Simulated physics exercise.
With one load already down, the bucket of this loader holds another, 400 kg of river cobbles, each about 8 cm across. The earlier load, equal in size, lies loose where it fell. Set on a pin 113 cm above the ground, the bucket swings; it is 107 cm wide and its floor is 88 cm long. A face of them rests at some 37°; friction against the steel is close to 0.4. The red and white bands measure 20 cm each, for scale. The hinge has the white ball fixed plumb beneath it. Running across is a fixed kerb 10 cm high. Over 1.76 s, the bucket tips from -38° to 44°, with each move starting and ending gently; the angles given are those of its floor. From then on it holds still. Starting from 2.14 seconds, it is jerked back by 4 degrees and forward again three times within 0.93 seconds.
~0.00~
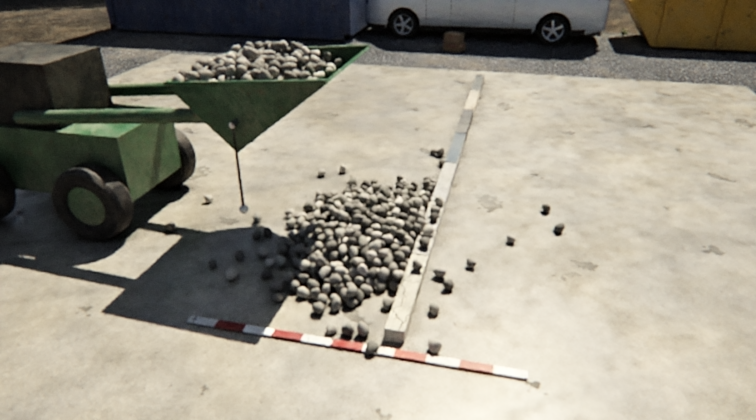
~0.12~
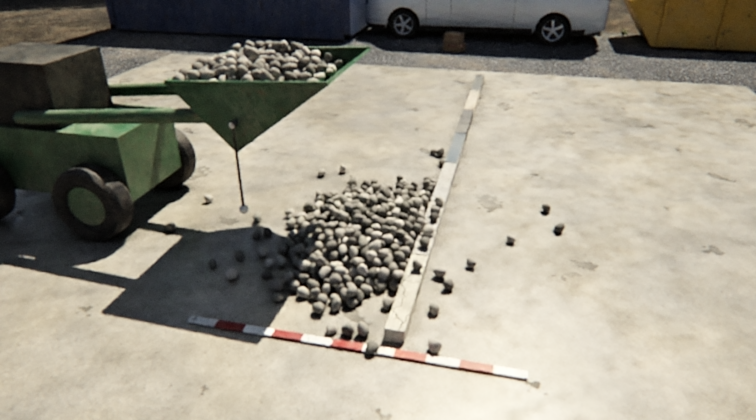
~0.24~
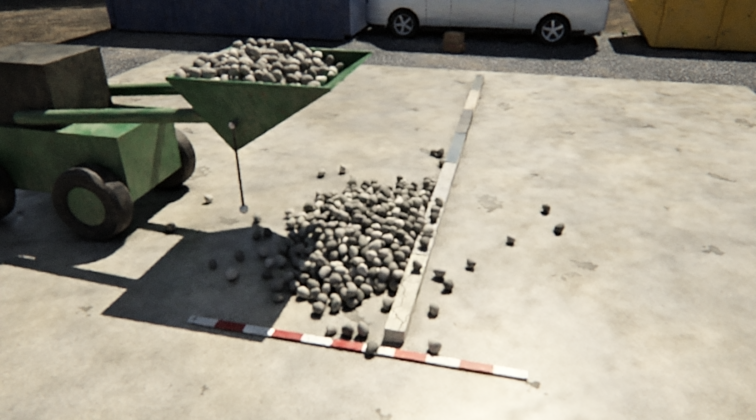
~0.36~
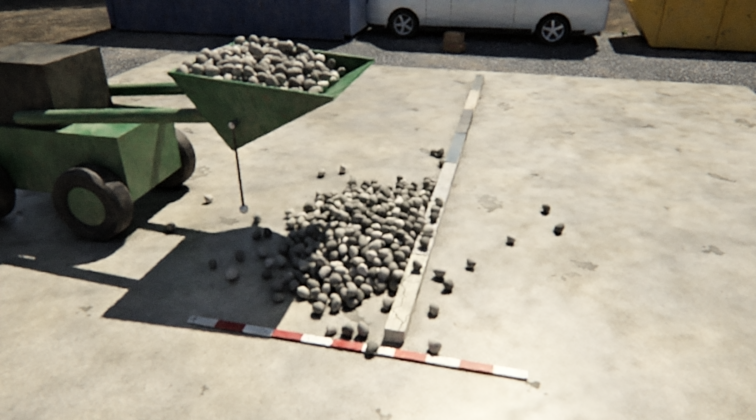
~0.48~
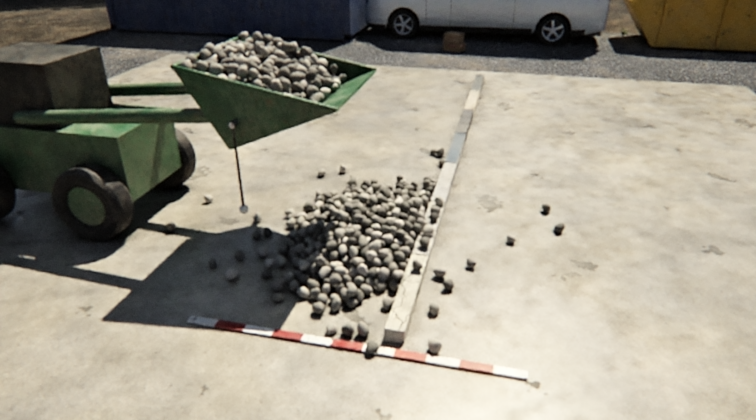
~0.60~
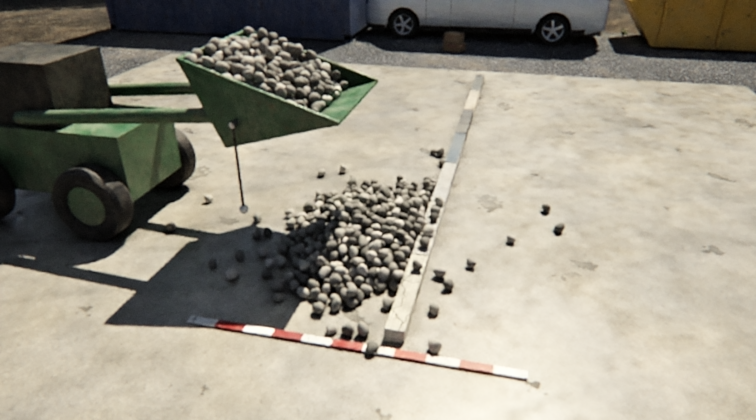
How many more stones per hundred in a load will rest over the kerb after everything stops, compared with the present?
I would say 9 per hundred.
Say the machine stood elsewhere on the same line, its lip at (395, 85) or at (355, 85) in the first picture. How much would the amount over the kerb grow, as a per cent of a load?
Around 60 and 25 percent respectively.
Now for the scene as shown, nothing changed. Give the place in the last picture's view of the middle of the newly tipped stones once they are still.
I'd put their centre close to (366, 219).
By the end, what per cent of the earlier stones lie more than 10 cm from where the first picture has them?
Close to 15 in a hundred of them.
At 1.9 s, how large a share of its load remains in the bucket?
15 % still inside.
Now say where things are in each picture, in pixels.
In the first frame, lip at (327, 82), floor tilted -38°, highest stones at (278, 49). The earlier load is highest near (359, 220), 24 cm above ground level, 99 % on this side of the kerb, 2 % over the kerb.
In the second frame, the bucket is at -37°, its lip at (328, 84); the top of the load is at (273, 48); the stones move at 0.1 m/s on average.
In the third frame, the bucket is at -34°, its lip at (330, 90); the top of the load is at (267, 48); the stones move at 0.1 m/s on average.
In the fourth frame, the bucket is at -29°, its lip at (334, 99); the top of the load is at (258, 46); the stones move at 0.2 m/s on average.
In the fifth frame, lip at (337, 110), floor tilted -23°, highest stones at (248, 44); the stones move at 0.2 m/s on average.
In the sixth frame, the bucket is at -16°, its lip at (339, 124); the top of the load is at (247, 40); the stones move at 0.3 m/s on average.
After 1.3 s the floor is at 31°; in per cent of one load, 93 in the bucket, 105 on this side of the kerb, 2 over the kerb; the foremost stones are at (486, 264).
After 1.9 s the floor is at 44°; in per cent of one load, 17 in the bucket, 180 on this side of the kerb, 4 over the kerb; the foremost stones are at (493, 249).
After 3.5 s the floor is at 44°; in per cent of one load, 0 in the bucket, 190 on this side of the kerb, 10 over the kerb; the foremost stones are at (559, 250).
After 6.1 s the floor is at 44°; in per cent of one load, 0 in the bucket, 190 on this side of the kerb, 10 over the kerb; the foremost stones are at (559, 250). Net gain over the kerb, 9.
